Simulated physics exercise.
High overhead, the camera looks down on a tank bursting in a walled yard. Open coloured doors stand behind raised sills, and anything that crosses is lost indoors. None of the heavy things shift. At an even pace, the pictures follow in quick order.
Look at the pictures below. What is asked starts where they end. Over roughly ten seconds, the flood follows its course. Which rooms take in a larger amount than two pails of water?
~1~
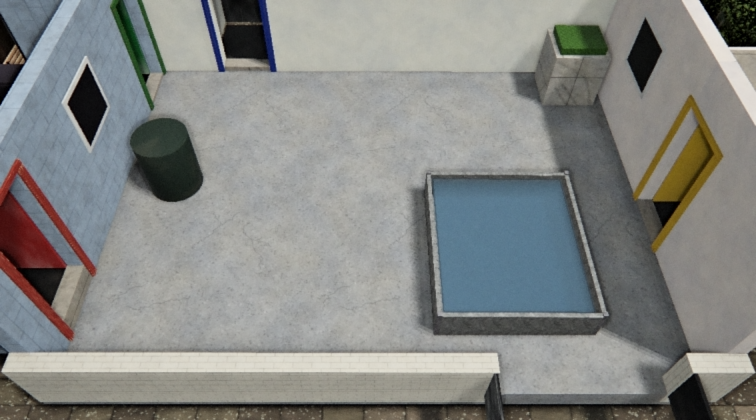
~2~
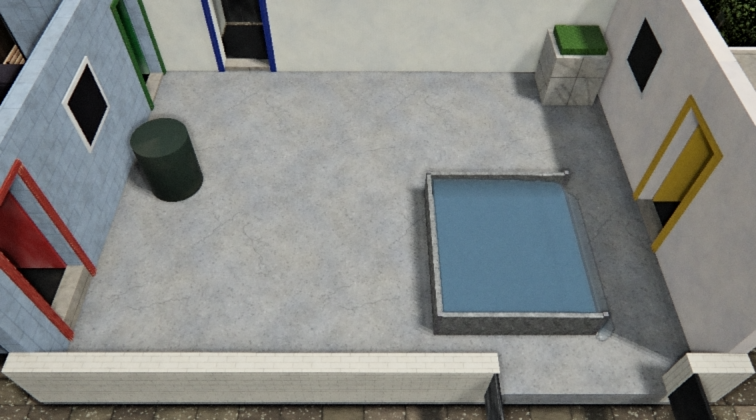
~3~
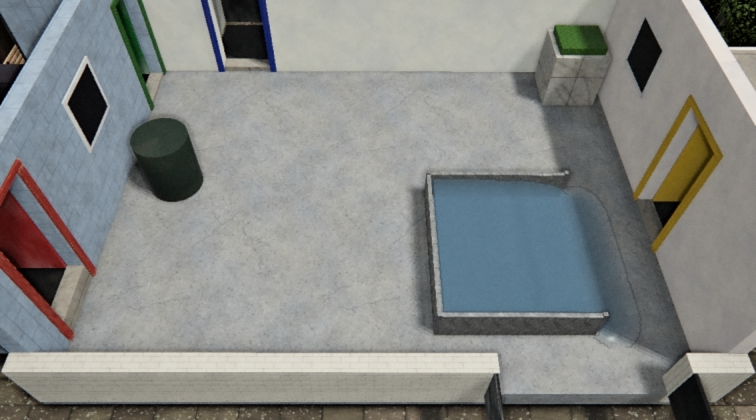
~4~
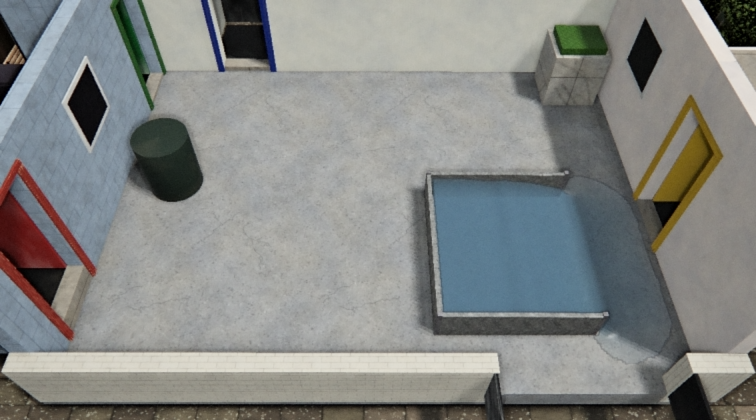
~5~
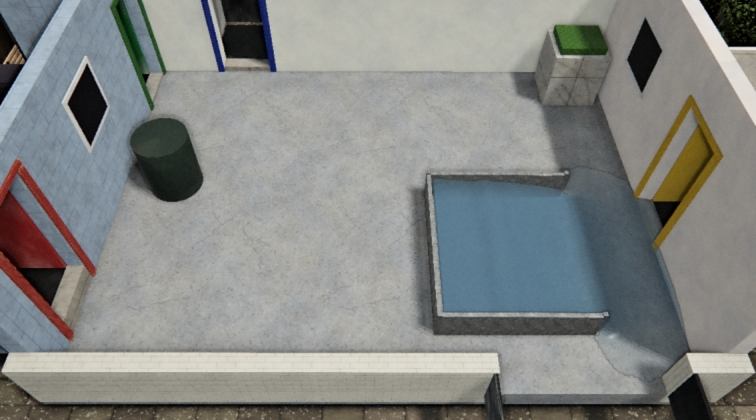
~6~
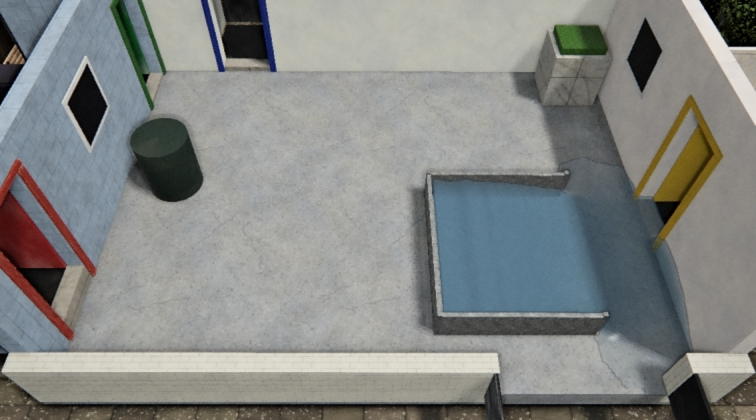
In the end, the red door takes in no more; the blue door takes in no more; the yellow door takes in more; the green door takes in no more.
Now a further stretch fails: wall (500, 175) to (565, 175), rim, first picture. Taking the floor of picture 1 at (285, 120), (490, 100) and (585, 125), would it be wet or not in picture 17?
One after the other: No water, under water, under water.
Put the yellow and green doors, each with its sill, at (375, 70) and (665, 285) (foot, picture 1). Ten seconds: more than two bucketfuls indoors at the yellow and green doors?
Yellow is not flooded, green is flooded.
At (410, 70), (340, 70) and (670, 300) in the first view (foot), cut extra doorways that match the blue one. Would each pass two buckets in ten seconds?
Well, the first is below the limit, the next is below the limit, and the last is above the limit.
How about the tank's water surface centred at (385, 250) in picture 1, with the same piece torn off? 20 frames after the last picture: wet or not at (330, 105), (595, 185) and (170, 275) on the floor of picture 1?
One after the other: Untouched, reached, untouched.
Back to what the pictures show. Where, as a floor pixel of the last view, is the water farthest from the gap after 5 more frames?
Near (604, 127).
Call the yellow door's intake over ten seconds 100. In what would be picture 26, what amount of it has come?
My estimate is close to 85 per cent.
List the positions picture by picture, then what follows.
In the first frame, the open tank at (508, 241) is whole and still.
In the second frame, the front is at (603, 334), out from the gap at (575, 252).
In the third frame, water pours out at (574, 254) and has run to (619, 342).
In the fourth frame, water pours out at (574, 254) and has run to (652, 350).
In the fifth frame, the front is at (687, 350), out from the gap at (574, 254).
In the sixth frame, the front is at a hidden place, out from the gap at (573, 254).
A moment on, water covers 10 % of the floor; the red door not reached, the blue door not reached, the yellow door far over two buckets in, the green door not reached.
Next, water covers 15 % of the floor; the red door not reached, the blue door not reached, the yellow door far over two buckets in, the green door not reached.
Then, water covers 25 % of the floor; the red door not reached, the blue door not reached, the yellow door far over two buckets in, the green door not reached.
Later, water covers 40 % of the floor; the red door not reached, the blue door not reached, the yellow door far over two buckets in, the green door not reached.
In the end, water covers 60 % of the floor; the red door wet at the sill, nothing in, the blue door wet at the sill, nothing in, the yellow door far over two buckets in, the green door wet at the sill, nothing in.
